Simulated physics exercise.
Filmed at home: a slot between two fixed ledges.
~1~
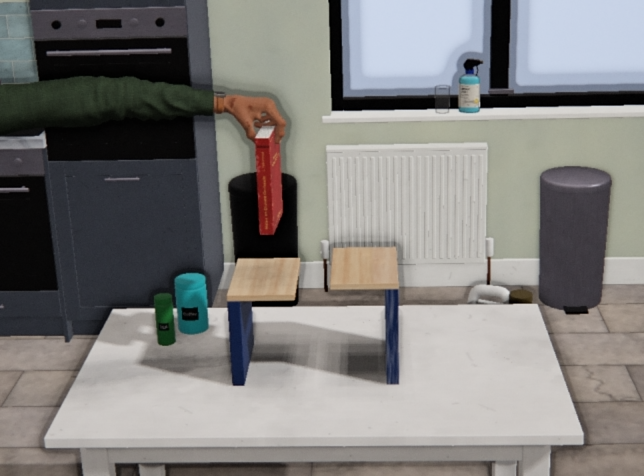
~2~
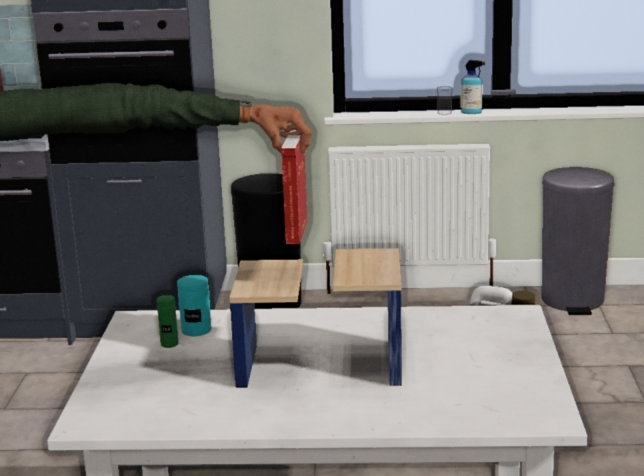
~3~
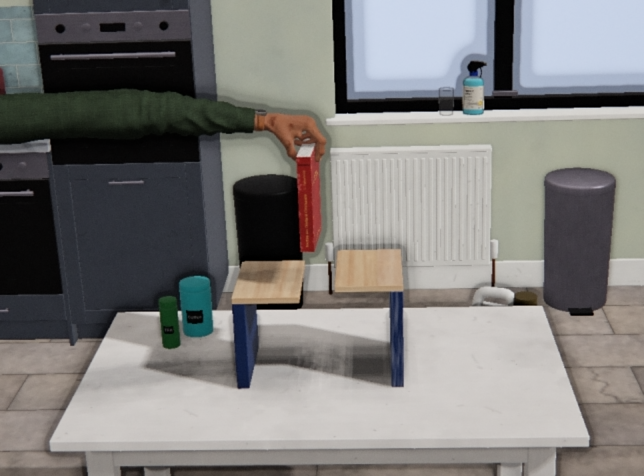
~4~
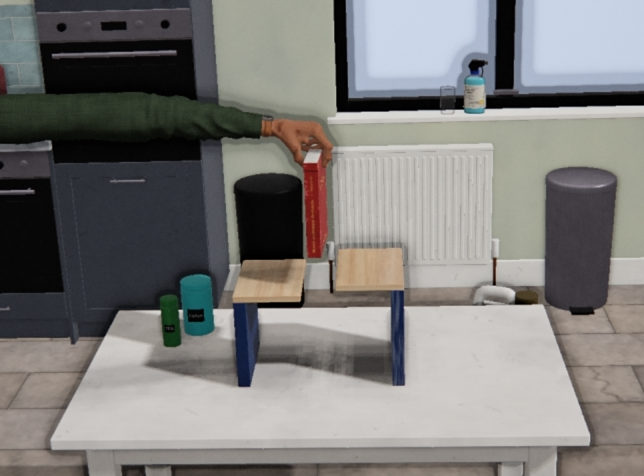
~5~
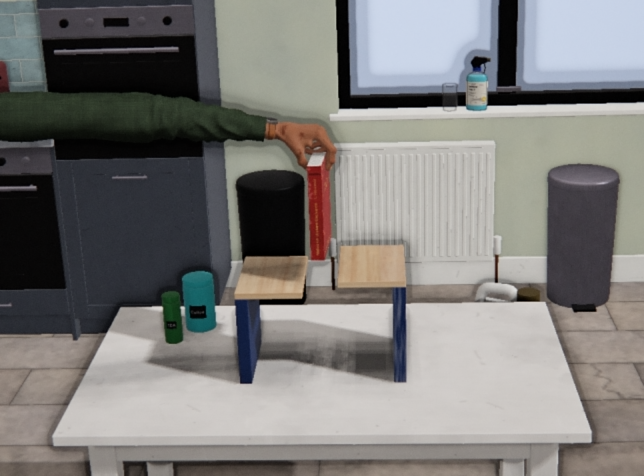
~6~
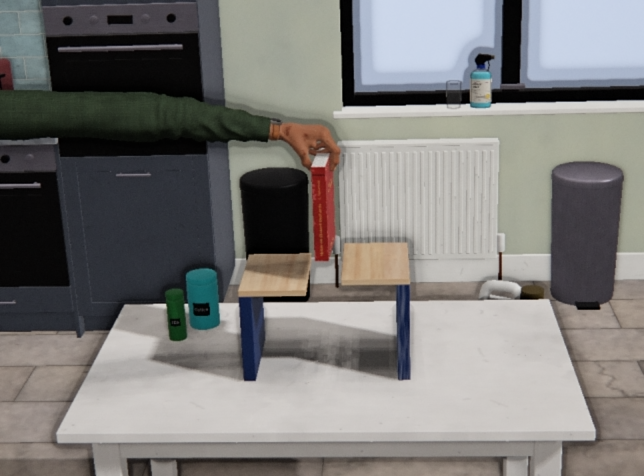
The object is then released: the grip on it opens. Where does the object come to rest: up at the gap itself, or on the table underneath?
Turns out it gets down to the table.
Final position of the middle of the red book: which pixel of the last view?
Around (328, 317).
Then, 0.20 s past the last view, red book displaced a little near (324, 223).
Then, 0.30 s past the last view, red book displaced about its own width near (326, 280).
Then, 0.40 s past the last view, red book displaced well along near (328, 310).
Finally, moved from the start, red book; the other 2 still in place. Final places as the last picture's camera would see them, red book near (328, 317). The book reaches the table.
